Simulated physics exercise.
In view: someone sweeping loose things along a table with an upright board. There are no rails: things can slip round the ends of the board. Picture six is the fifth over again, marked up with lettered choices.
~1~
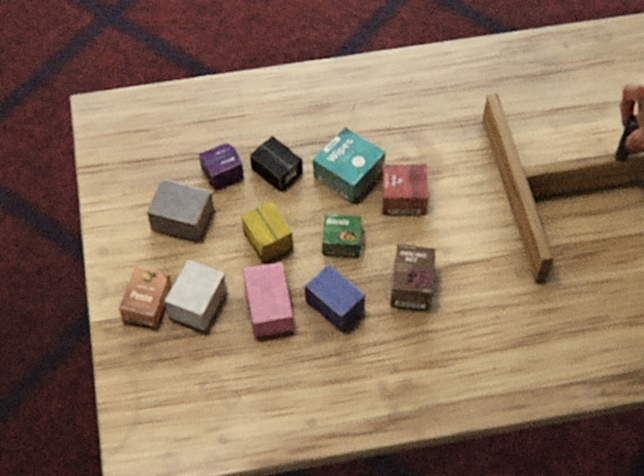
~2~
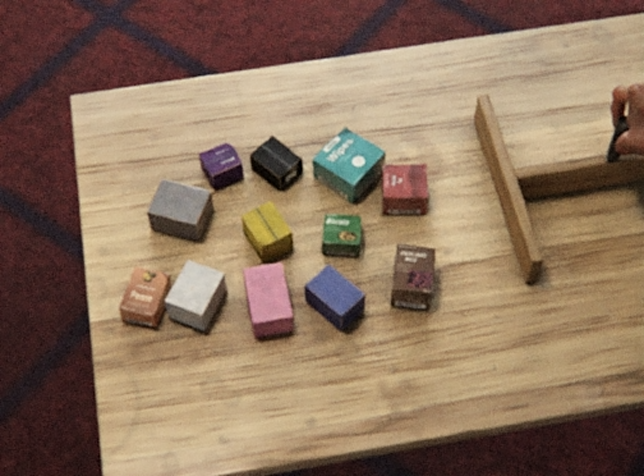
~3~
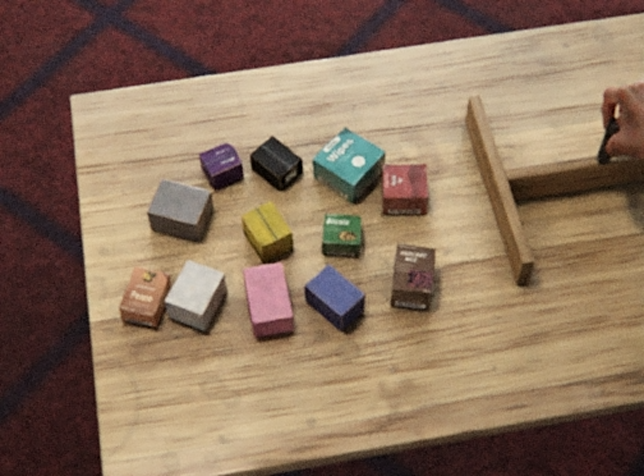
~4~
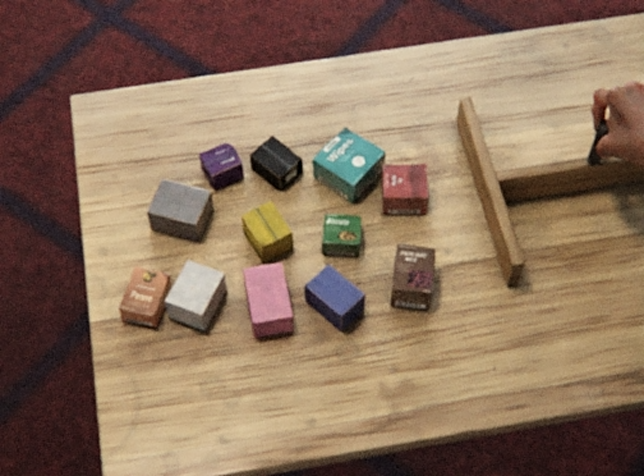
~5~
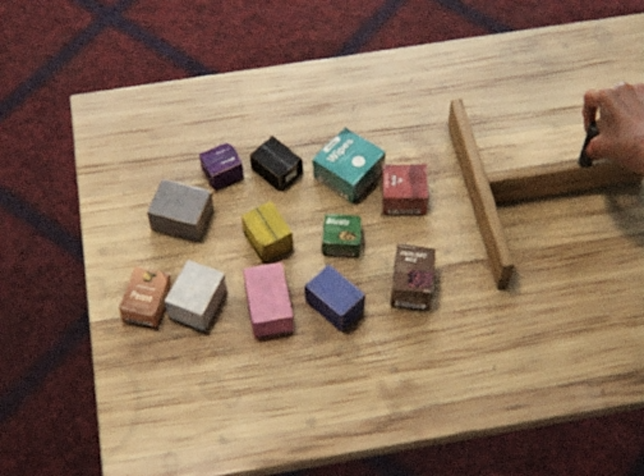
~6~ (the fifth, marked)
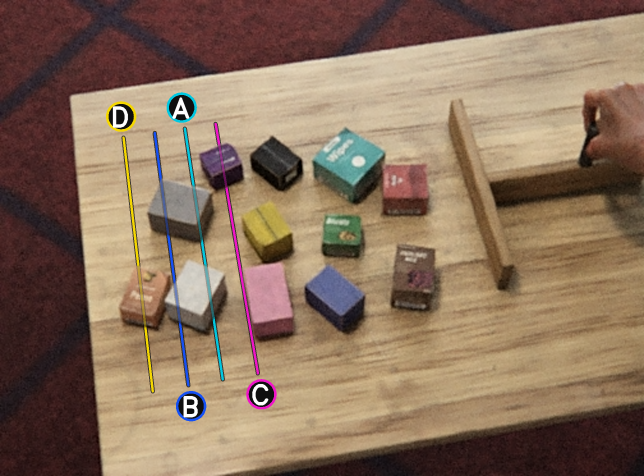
We see a dozen small coloured boxes and blocks on a wooden table over a patterned carpet, while a hand at the right slides an upright board a short way left toward them; the boxes stay still.
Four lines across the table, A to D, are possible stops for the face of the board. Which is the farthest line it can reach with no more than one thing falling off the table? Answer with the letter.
C.
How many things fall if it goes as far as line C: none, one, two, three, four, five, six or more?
One.
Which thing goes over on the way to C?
The orange packet goes over.
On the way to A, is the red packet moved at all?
Yes.
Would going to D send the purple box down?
Yes.
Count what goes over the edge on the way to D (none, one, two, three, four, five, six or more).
Six or more.
On the marked copy, A at (203, 245); B at (170, 251); C at (235, 240); D at (137, 256).
Following C. Soon after the start, board (396, 191); turquoise box (335, 160); brown packet (386, 283).
Later, board (307, 205); orange packet (136, 298); white block (175, 302).
In the end, board (238, 216); orange packet over the edge; white block (105, 314); one fallen.
As for the rest, A drops two; B drops four; D drops eight.
